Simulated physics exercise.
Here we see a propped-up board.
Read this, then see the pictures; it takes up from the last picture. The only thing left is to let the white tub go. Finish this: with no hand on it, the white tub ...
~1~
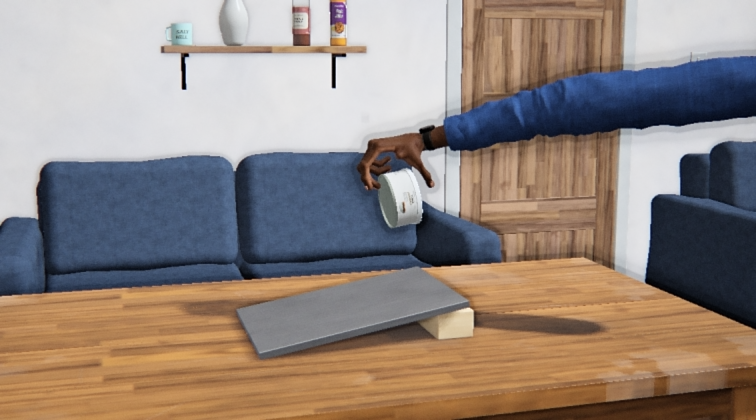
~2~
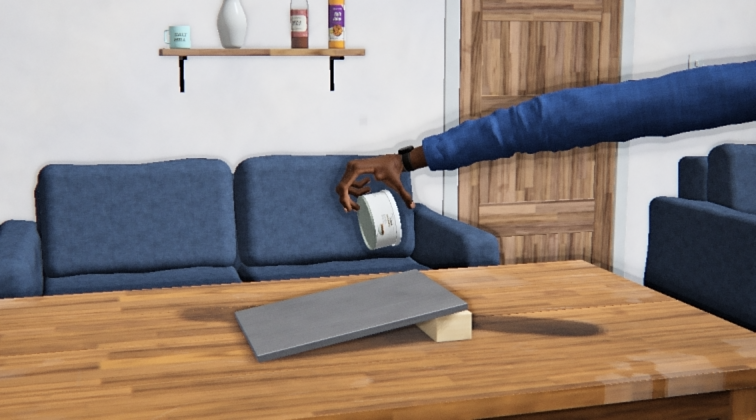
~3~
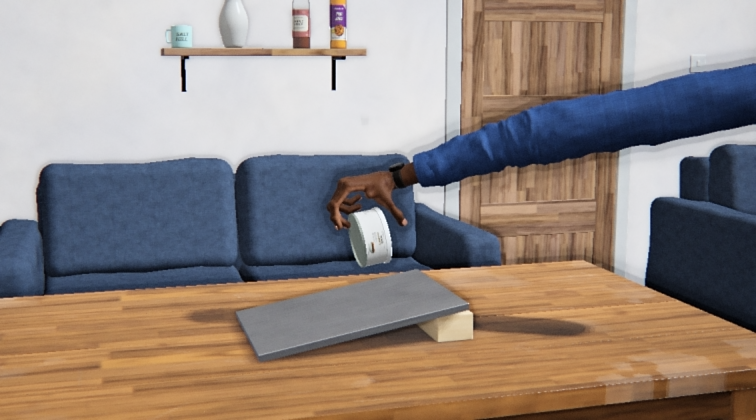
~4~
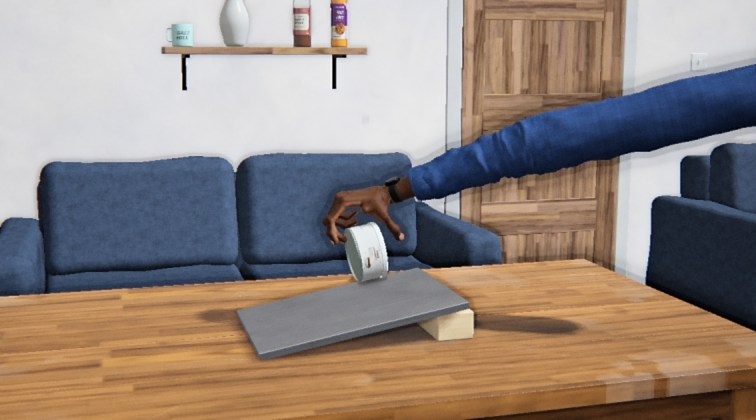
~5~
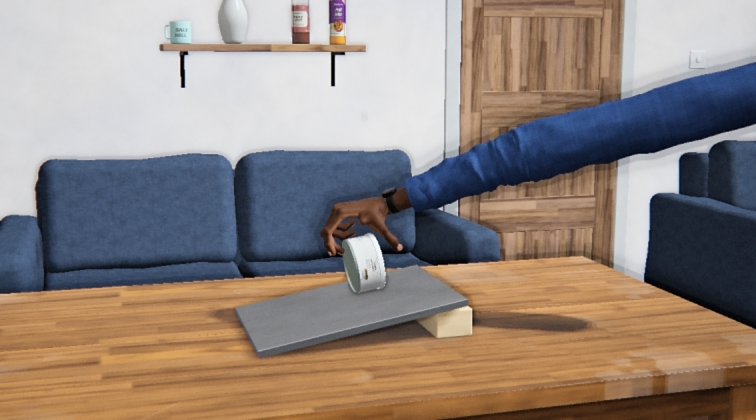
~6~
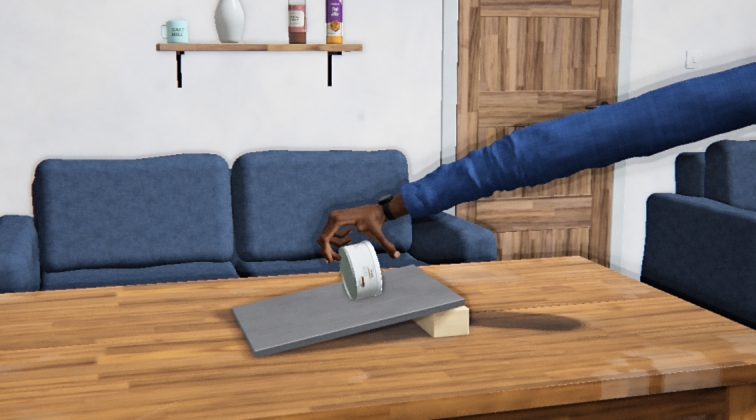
With no hand on it, the white tub stays still.
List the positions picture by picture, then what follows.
In the first picture, on its way; white tub (400, 198).
In the second picture, on its way; white tub (378, 220).
In the third picture, on its way; white tub (369, 238).
In the fourth picture, on its way; white tub (366, 253).
In the fifth picture, on its way; white tub (363, 264).
In the sixth picture, in place under the hand; white tub (360, 271).
Then, 0.30 s after the last picture, nothing has stirred.
Then, 0.70 s after the last picture, white tub resting near (360, 271).
At rest, it is in place. Seen from the same camera at the end, white tub near (360, 271). The white tub keeps its place.
